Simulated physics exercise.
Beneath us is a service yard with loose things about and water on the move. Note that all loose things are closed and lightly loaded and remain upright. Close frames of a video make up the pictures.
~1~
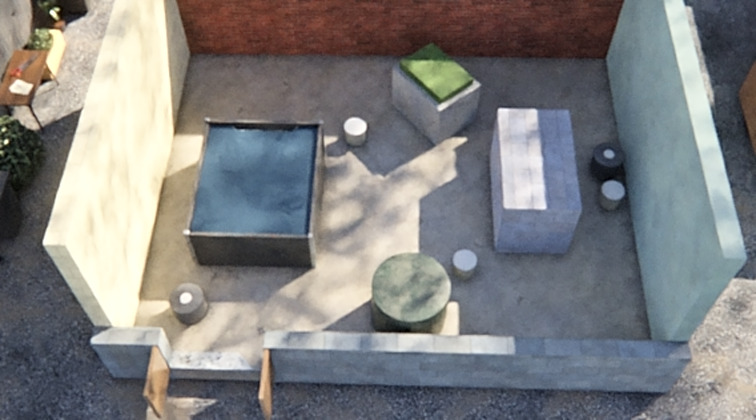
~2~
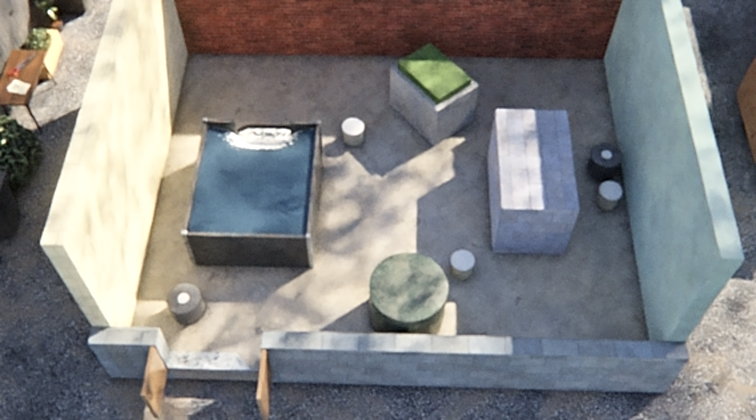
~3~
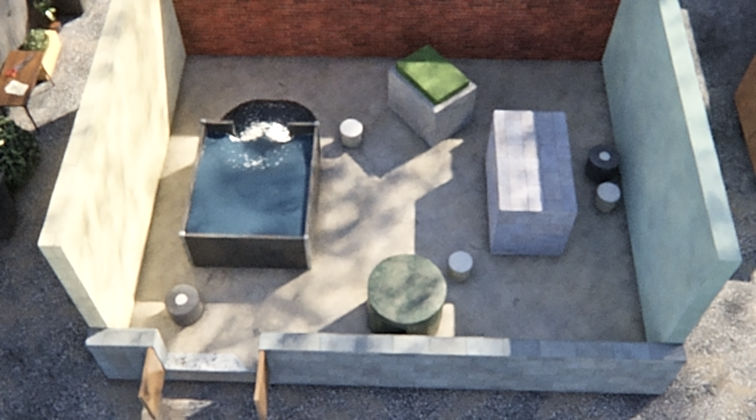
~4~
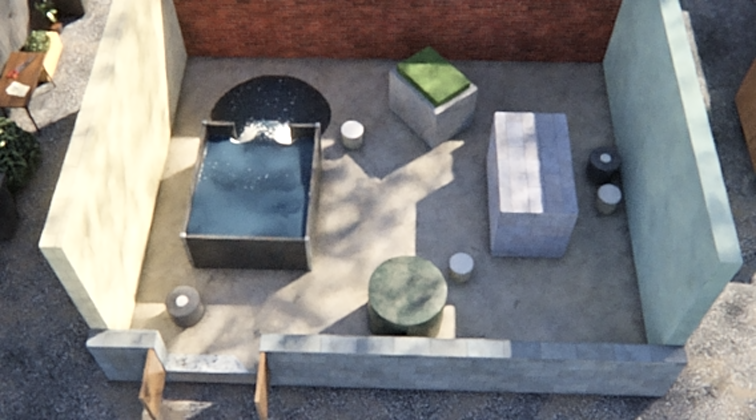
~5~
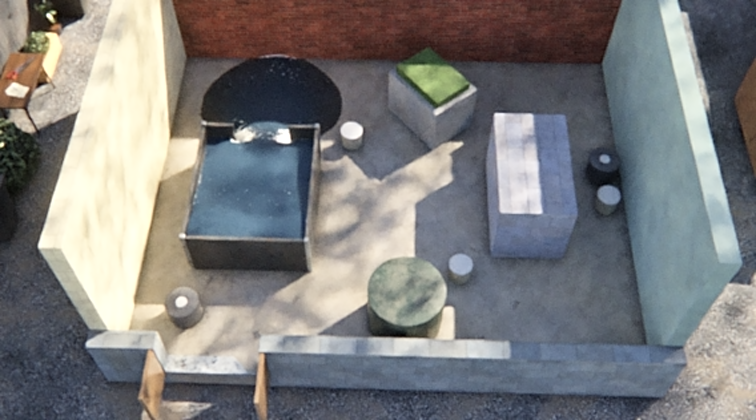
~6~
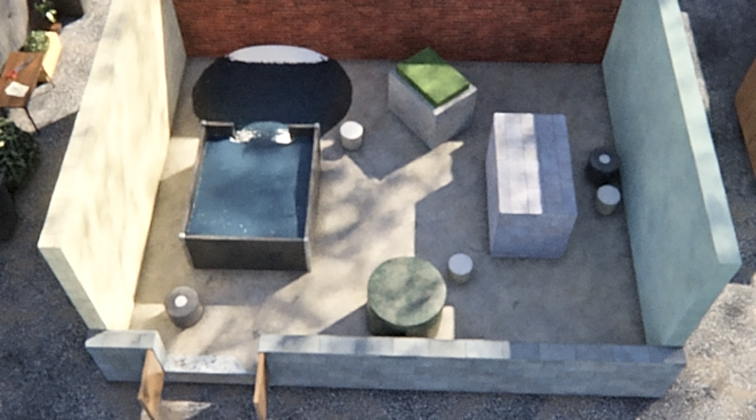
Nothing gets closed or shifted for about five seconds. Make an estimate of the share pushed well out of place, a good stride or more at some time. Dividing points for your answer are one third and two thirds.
Answer: A share under one third.
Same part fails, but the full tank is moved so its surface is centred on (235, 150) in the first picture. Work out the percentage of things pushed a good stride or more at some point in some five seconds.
About 0 %.
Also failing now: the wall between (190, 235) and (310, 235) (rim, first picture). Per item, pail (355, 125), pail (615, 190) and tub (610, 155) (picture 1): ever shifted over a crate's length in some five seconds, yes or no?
Outcome by item - displaced that far / short of that distance / short of that distance.
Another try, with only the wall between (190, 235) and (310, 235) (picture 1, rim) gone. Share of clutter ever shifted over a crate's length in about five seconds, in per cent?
Estimate: Close to 40 per cent.
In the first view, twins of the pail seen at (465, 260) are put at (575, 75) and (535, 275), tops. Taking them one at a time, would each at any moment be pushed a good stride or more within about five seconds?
Displaced, stays put.
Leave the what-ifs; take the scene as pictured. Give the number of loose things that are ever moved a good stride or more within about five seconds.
The figure is 0.
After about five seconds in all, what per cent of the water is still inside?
Close to 100 percent of it stays.
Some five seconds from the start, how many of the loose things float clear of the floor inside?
The answer would be 0.
A moment on, 0 of 5 are well off their spots; 0 afloat.
Next, 0 of 5 are well off their spots; 0 afloat.
Later, 0 of 5 are well off their spots; 0 afloat.
In the end, 0 of 5 are well off their spots, and 0 have been at some point; 0 afloat.
